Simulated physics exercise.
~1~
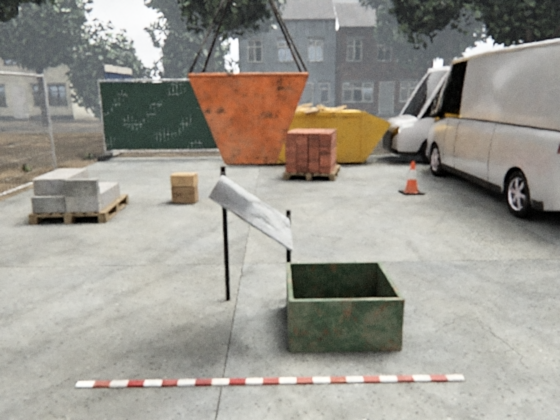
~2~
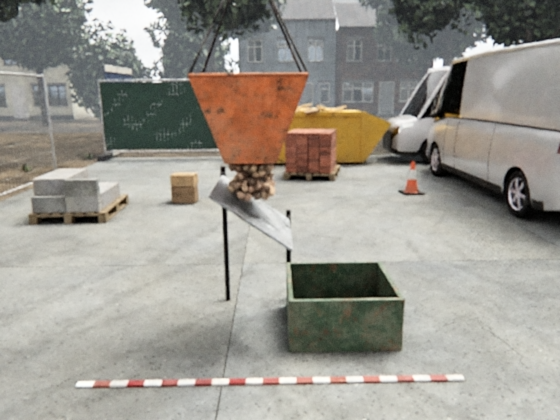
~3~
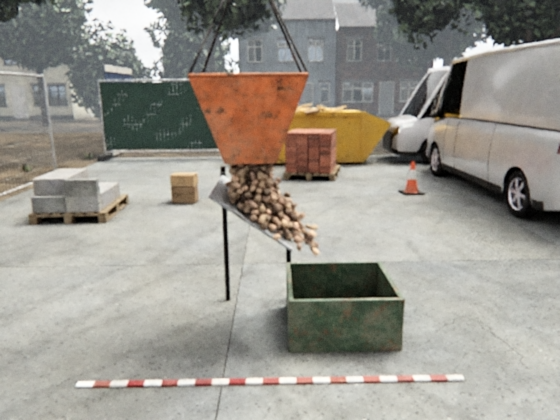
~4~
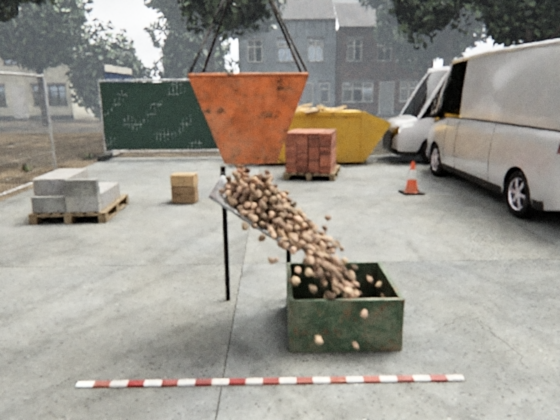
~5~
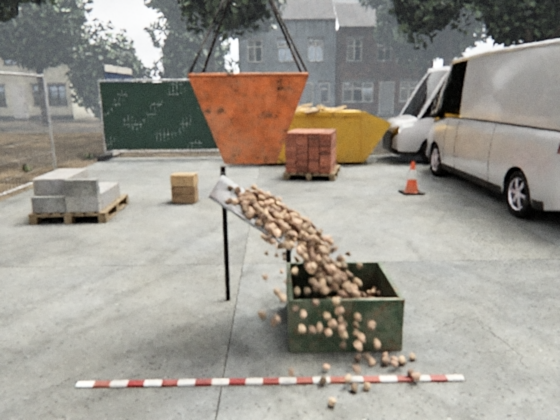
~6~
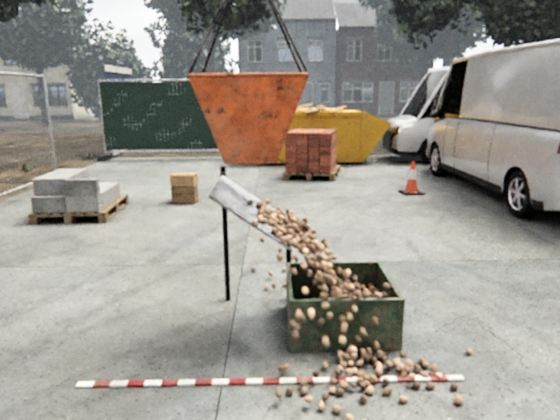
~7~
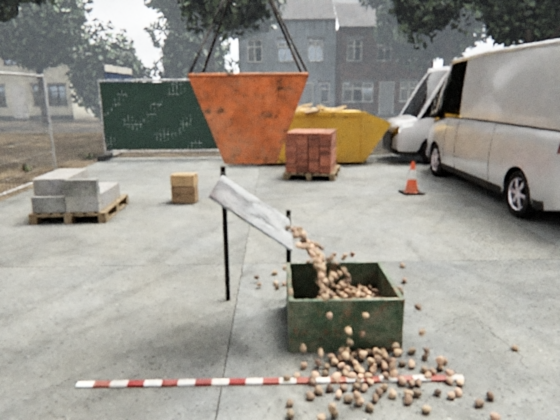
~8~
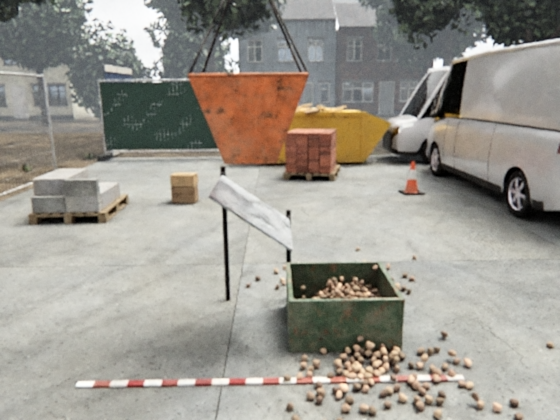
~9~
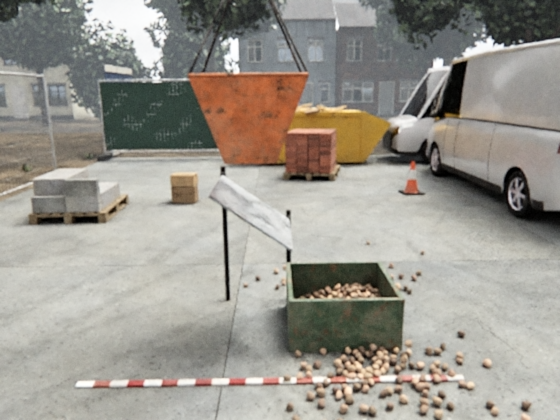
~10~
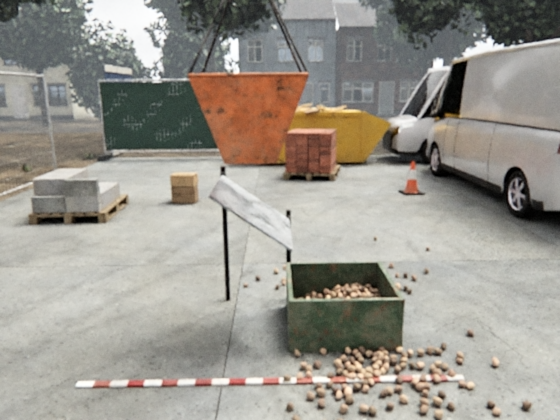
To begin with, an orange skip hangs above a tilted steel slide, with an open green bin standing below to the right and a red and white striped staff lying on the concrete in front. Brown rounded stones drop from the bottom of the skip onto the slide. They stream down to the right and pour off its lower end into the bin. As the flow continues, some spill over and scatter across the ground and the staff. The stream thins until the slide is bare. Finally, most of the stones rest in the bin, with many strewn in front and to the right.
